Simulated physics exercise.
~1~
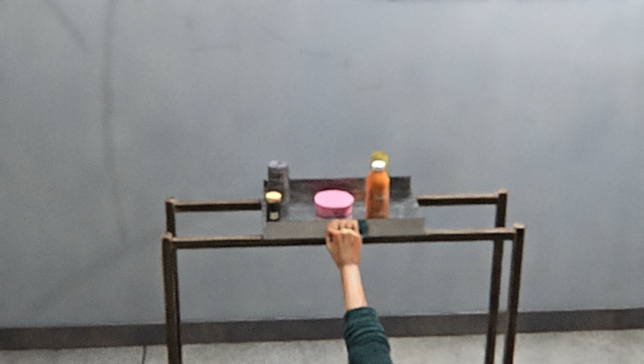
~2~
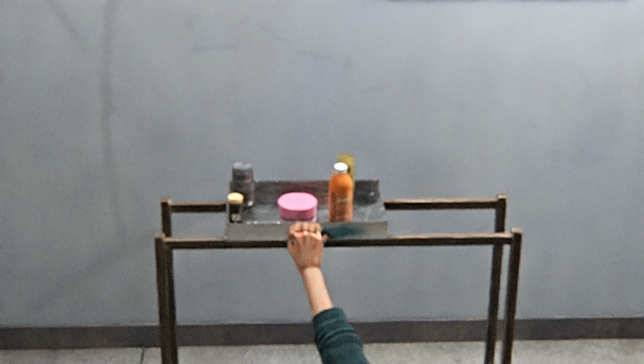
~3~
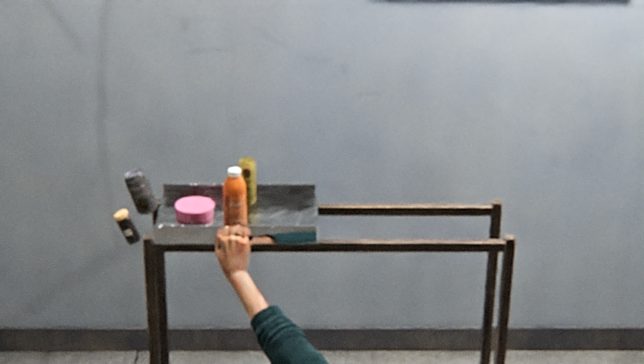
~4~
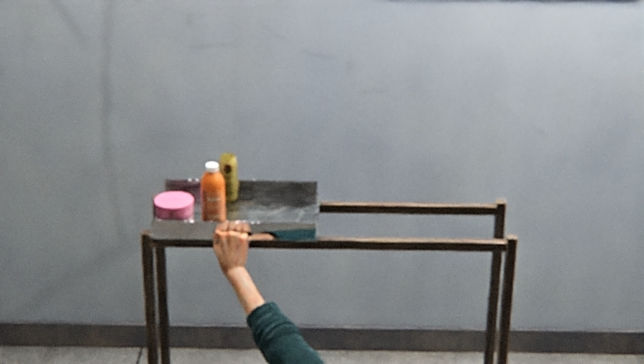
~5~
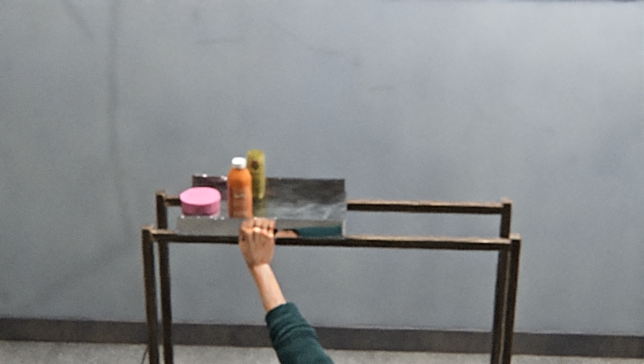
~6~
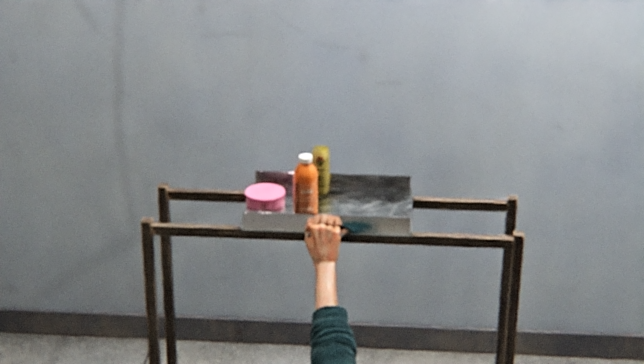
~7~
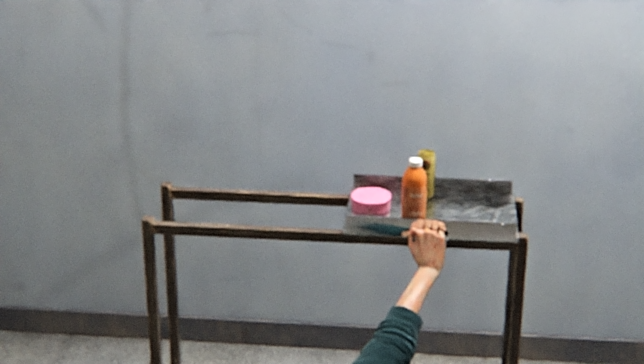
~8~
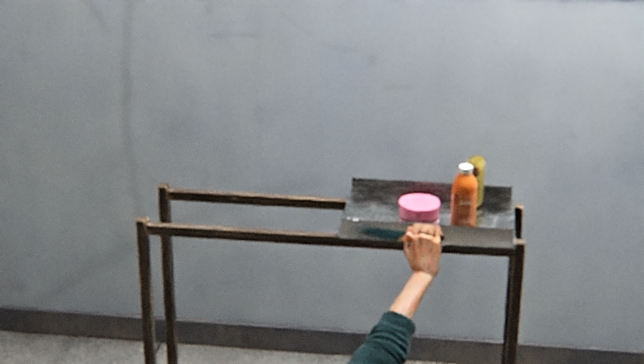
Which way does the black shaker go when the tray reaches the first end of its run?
It goes to the left, tipping over and off the open left end of the tray.
